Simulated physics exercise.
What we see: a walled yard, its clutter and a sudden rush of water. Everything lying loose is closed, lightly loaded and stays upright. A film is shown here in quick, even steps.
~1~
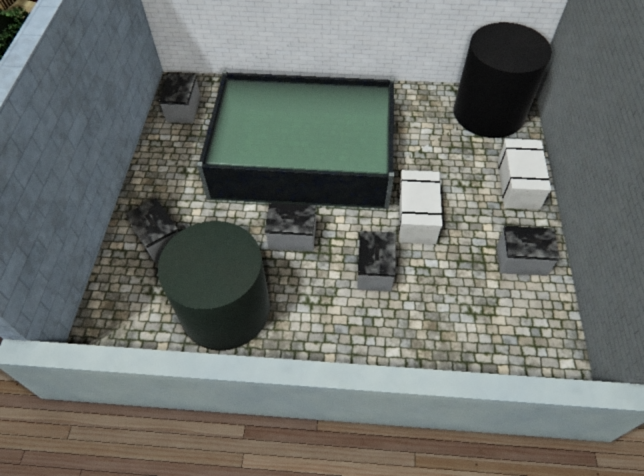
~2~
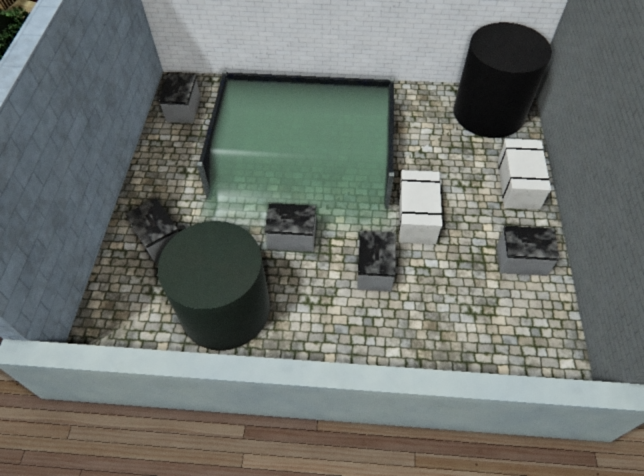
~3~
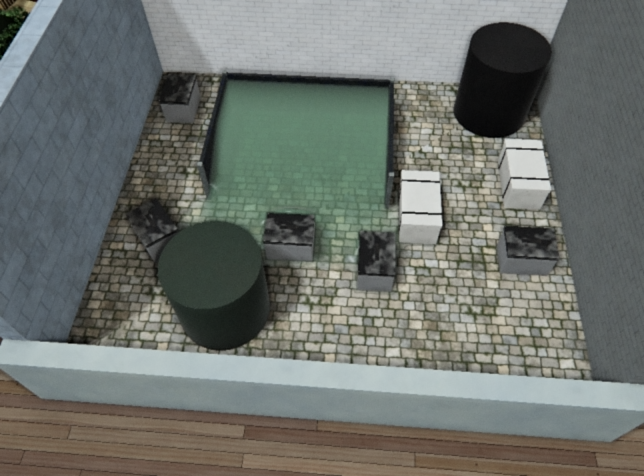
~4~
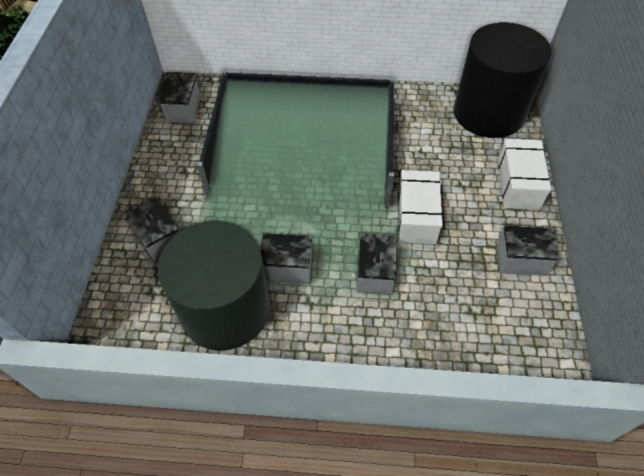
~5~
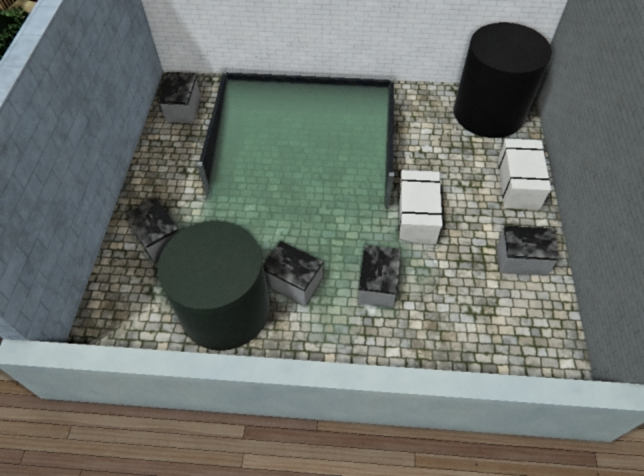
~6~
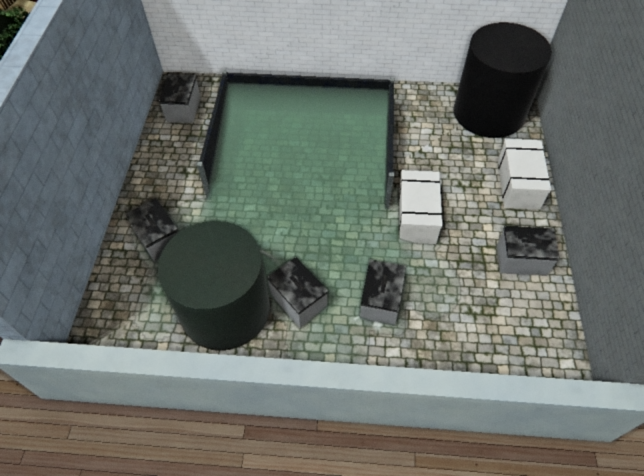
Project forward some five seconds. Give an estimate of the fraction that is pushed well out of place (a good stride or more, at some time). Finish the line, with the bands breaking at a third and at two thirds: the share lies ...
The share lies at two thirds or above.
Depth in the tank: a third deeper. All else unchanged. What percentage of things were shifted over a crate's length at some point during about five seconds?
I'd put it near 90 out of a hundred.
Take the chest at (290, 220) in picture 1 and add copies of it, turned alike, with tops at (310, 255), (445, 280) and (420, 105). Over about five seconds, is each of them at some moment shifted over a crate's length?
Copy by copy, in order: Relocated, relocated, largely stays.
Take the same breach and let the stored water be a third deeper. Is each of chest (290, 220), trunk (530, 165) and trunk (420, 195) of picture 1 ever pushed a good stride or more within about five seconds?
One after the other: Swept aside, swept aside, under that.
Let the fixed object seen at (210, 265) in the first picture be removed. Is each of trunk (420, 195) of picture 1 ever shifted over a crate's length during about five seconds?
Watching the run, the result is this: Never got there.
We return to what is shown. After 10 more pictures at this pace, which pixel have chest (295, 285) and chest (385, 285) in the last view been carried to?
They end up at about pixels (294, 317) and (534, 316).
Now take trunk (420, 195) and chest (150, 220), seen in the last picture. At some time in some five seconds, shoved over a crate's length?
Going by the listed order, the first is not displaced that much and the second beyond that distance.
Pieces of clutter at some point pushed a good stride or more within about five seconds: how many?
Number: 6.
A moment on, 2 of 7 are well off their spots; 1 afloat.
Next, 3 of 7 are well off their spots; 1 afloat.
Later, 4 of 7 are well off their spots; 2 afloat.
In the end, 6 of 7 are well off their spots, and 6 have been at some point; 3 afloat.
